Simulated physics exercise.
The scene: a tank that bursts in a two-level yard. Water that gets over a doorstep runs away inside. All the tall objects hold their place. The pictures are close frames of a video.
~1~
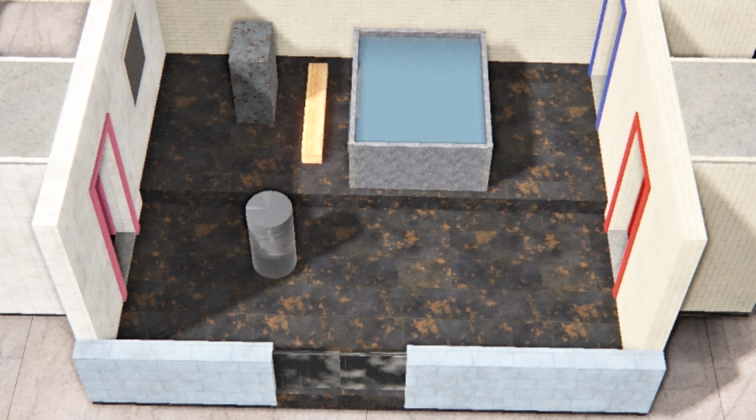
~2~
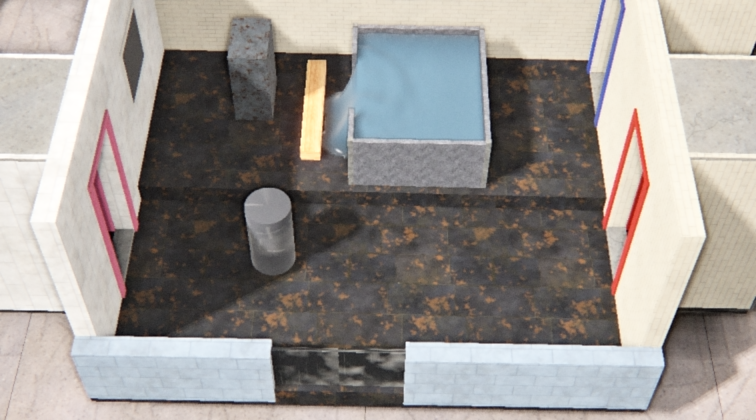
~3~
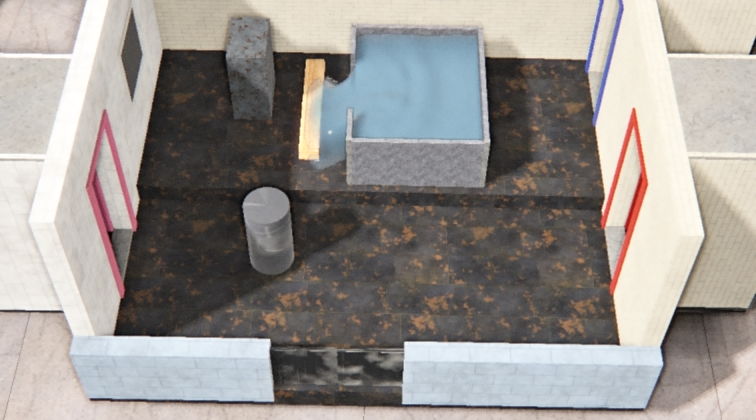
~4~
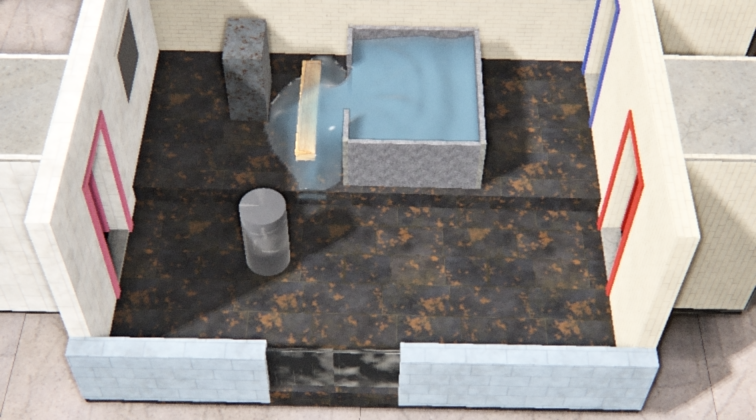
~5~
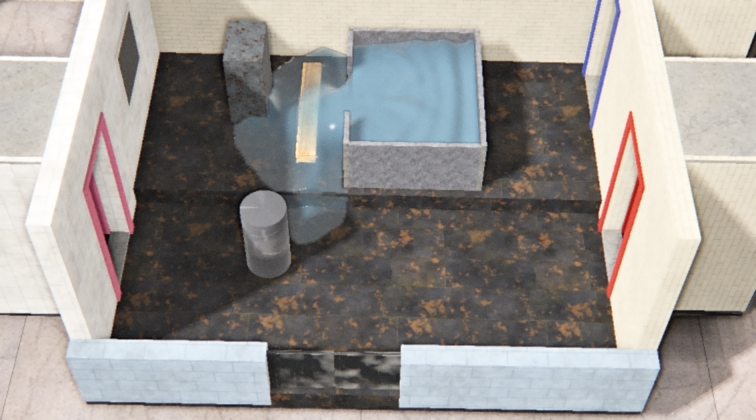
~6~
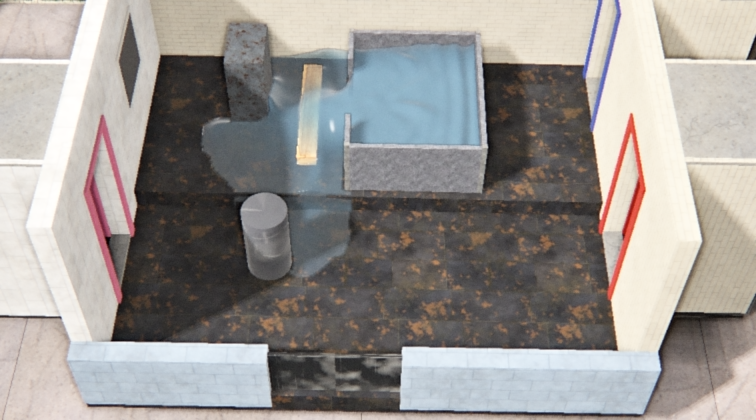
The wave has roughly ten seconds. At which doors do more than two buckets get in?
The blue door lets in a lot; the red door lets in a lot; the pink door lets in a lot.
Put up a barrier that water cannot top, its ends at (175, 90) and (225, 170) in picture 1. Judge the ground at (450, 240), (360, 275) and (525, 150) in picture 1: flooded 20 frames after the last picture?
In turn: Free of water, flooded, free of water.
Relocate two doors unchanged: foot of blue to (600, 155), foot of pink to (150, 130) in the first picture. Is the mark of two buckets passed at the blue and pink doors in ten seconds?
One by one: The blue one holds; the pink one passes that mark.
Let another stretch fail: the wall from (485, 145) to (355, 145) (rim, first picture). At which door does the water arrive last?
That is the blue-painted one.
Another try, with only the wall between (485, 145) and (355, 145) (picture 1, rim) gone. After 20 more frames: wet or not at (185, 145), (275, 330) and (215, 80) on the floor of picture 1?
One after the other: Not flooded, under water, no water.
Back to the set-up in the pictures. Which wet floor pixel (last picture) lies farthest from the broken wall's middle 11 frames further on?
Near (106, 373).
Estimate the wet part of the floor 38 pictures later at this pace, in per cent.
About 90 per cent.
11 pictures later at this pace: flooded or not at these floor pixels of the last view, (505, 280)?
At that place: Dry.
A moment on, water covers 35 % of the floor; the blue door not reached, the red door not reached, the pink door not reached.
Next, water covers 50 % of the floor; the blue door not reached, the red door not reached, the pink door under two buckets in.
Then, water covers 65 % of the floor; the blue door over two buckets in, the red door not reached, the pink door over two buckets in.
Later, water covers 90 % of the floor; the blue door far over two buckets in, the red door wet at the sill, nothing in, the pink door over two buckets in.
In the end, water covers 95 % of the floor; the blue door far over two buckets in, the red door far over two buckets in, the pink door far over two buckets in.
